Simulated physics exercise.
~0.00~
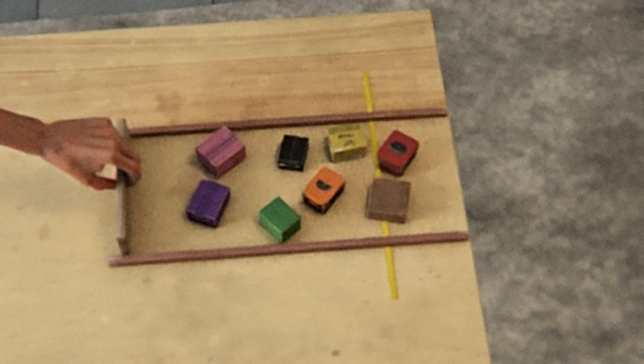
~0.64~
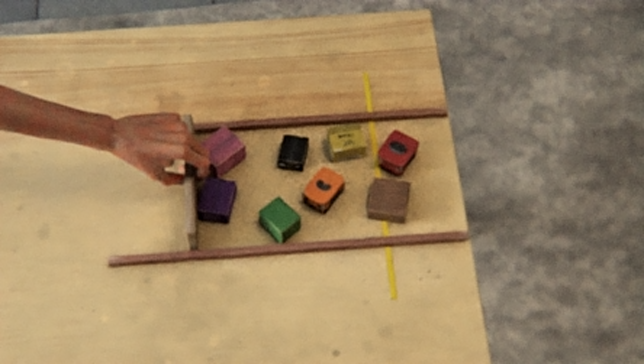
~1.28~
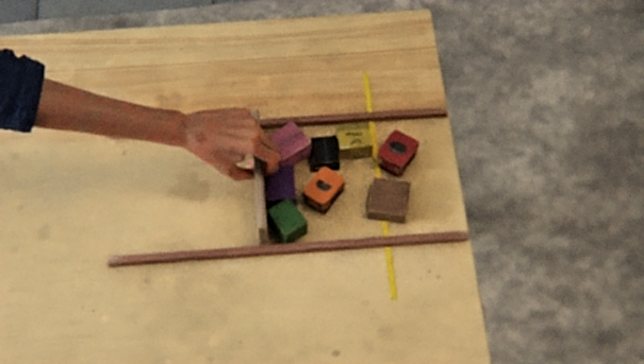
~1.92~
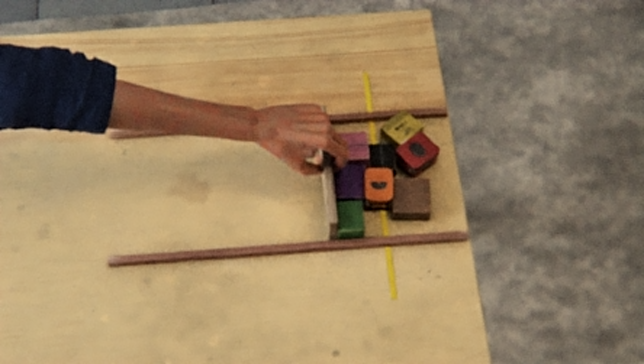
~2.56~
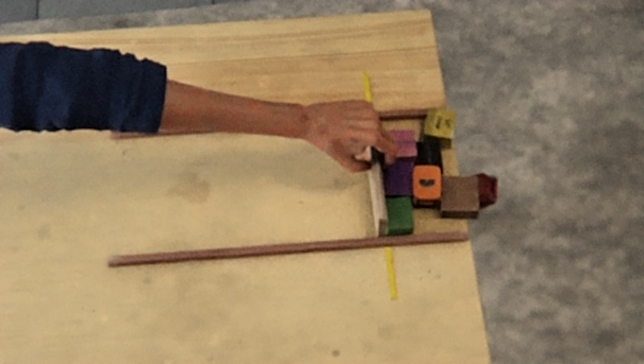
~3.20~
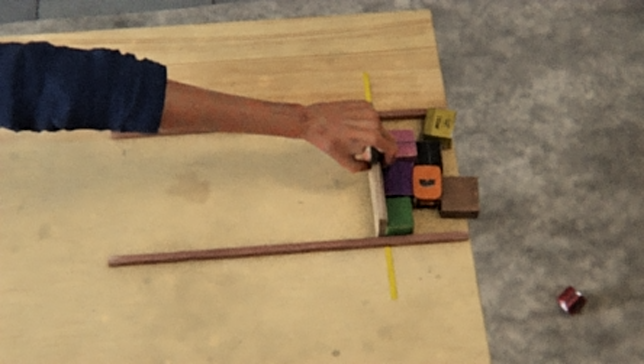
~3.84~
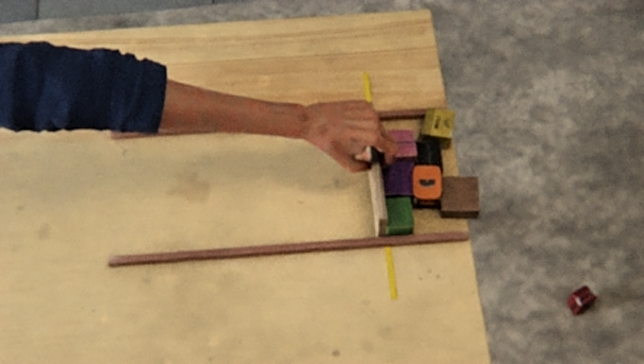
On a wooden table, a hand pushes a board against colorful blocks until the red one falls off.
